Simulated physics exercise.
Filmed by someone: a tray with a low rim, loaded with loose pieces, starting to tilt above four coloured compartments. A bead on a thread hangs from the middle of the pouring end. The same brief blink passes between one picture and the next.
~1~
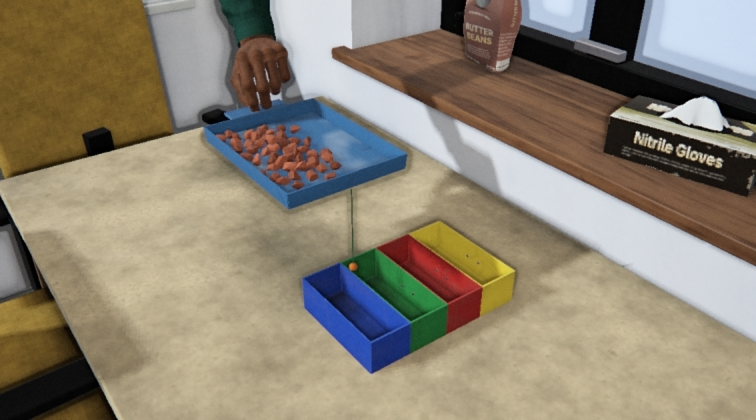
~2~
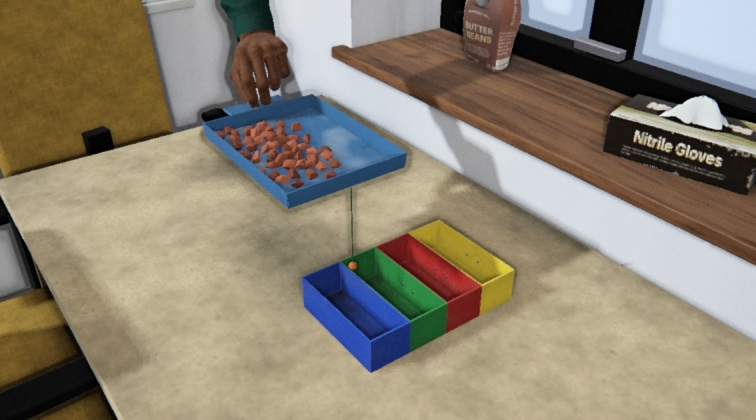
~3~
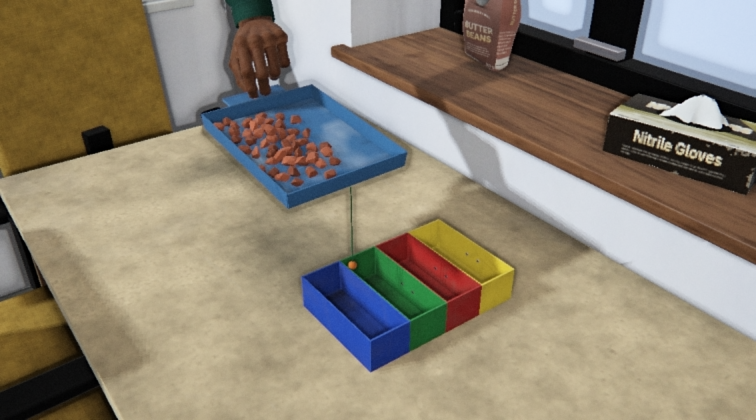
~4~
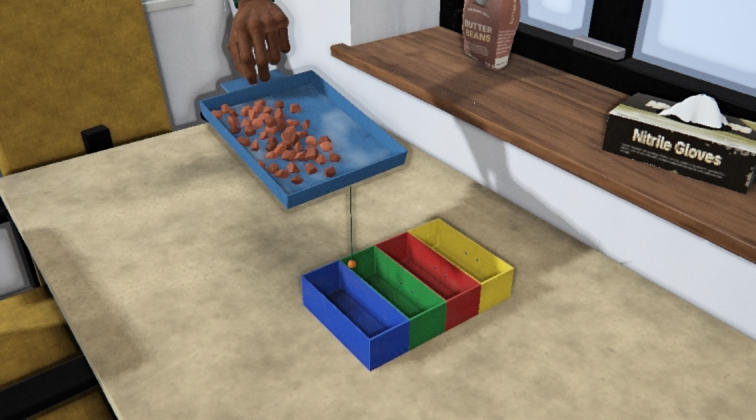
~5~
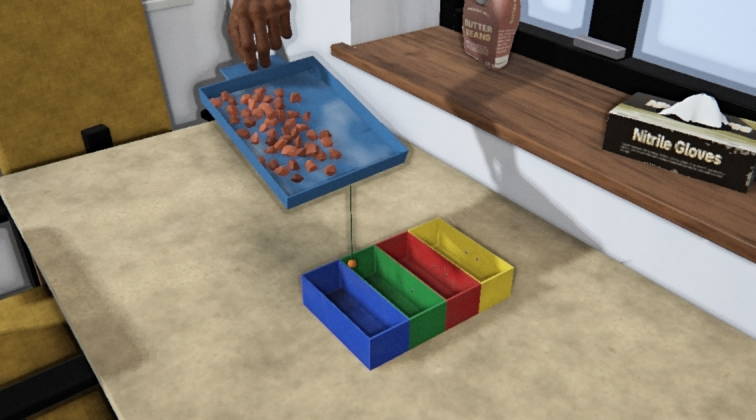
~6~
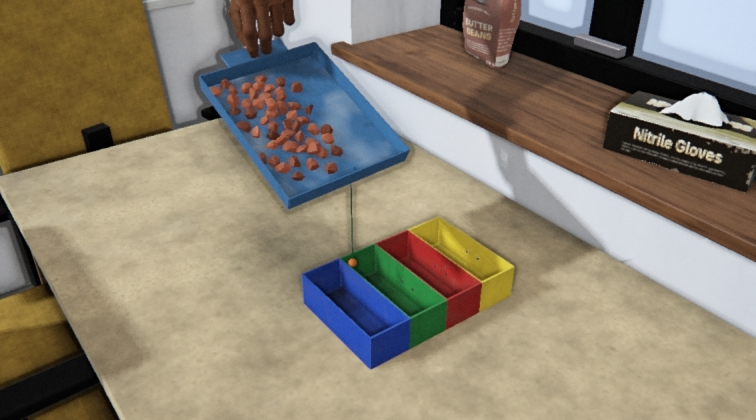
The clip opens on a blue tray of reddish-brown chunks held level above blue, green, red and yellow compartments, a hand at its far end and a bead hanging on a thread. The hand then raises the far end, gradually tilting the tray toward its near left corner, while the chunks stay bunched together.
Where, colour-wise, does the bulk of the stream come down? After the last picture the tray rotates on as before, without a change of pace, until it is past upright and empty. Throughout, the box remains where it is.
In the blue cell.
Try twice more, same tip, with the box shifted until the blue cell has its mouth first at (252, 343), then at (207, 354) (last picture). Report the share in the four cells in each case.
Roughly 100 %, then roughly 80 %.
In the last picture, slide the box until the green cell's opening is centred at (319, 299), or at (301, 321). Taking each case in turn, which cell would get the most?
The first time it is green, and the second time it is red.
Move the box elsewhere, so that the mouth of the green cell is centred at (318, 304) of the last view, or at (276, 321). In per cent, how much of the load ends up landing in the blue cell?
In order, 10 % and 0 %.
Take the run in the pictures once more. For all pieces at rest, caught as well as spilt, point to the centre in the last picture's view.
Near (354, 340).
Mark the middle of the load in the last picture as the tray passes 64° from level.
The middle of the pieces shows up near (318, 169).
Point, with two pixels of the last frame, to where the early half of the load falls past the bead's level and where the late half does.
At (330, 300) for the first part, then at (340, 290) for the others.
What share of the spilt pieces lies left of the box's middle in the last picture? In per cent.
It works out at some 100 percent.
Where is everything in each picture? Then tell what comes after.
Corners of the pouring end at (288, 193) and (405, 153), level; middle of the load at (287, 152), bits of crushed brick; bead on its thread at (353, 267); blue cell at (391, 345); green cell at (429, 326); red cell at (464, 307); yellow cell at (497, 290), in the first picture.
Corners of the pouring end at (287, 193) and (405, 152), level; middle of the load at (287, 149), in the second picture.
Corners of the pouring end at (288, 193) and (405, 151), tipped barely, lowest at the left corner; middle of the load at (287, 144), in the third picture.
Corners of the pouring end at (288, 195) and (405, 150), tipped a little, lowest at the left corner; middle of the load at (286, 137), in the fourth picture.
Corners of the pouring end at (288, 196) and (406, 150), tipped clearly, lowest at the left corner; middle of the load at (286, 130), in the fifth picture.
Corners of the pouring end at (290, 197) and (408, 149), tipped clearly, lowest at the left corner; middle of the load at (288, 124); blue cell at (390, 341); green cell at (428, 321); red cell at (463, 303); yellow cell at (497, 286), in the sixth picture.
Soon, tray tipped steeply; all on the tray.
A while on, tray tipped past a quarter turn; about two thirds on the tray; a small part in the blue cell; a stray few in the green cell; about a quarter falling or outside the box.
Towards the end, tray tipped past a quarter turn; about a third in the blue cell; a small part in the green cell; about half falling or outside the box.
Finally, tray tipped past a quarter turn; about a third in the blue cell; a small part in the green cell; none in the red cell; none in the yellow cell; about half outside the box.
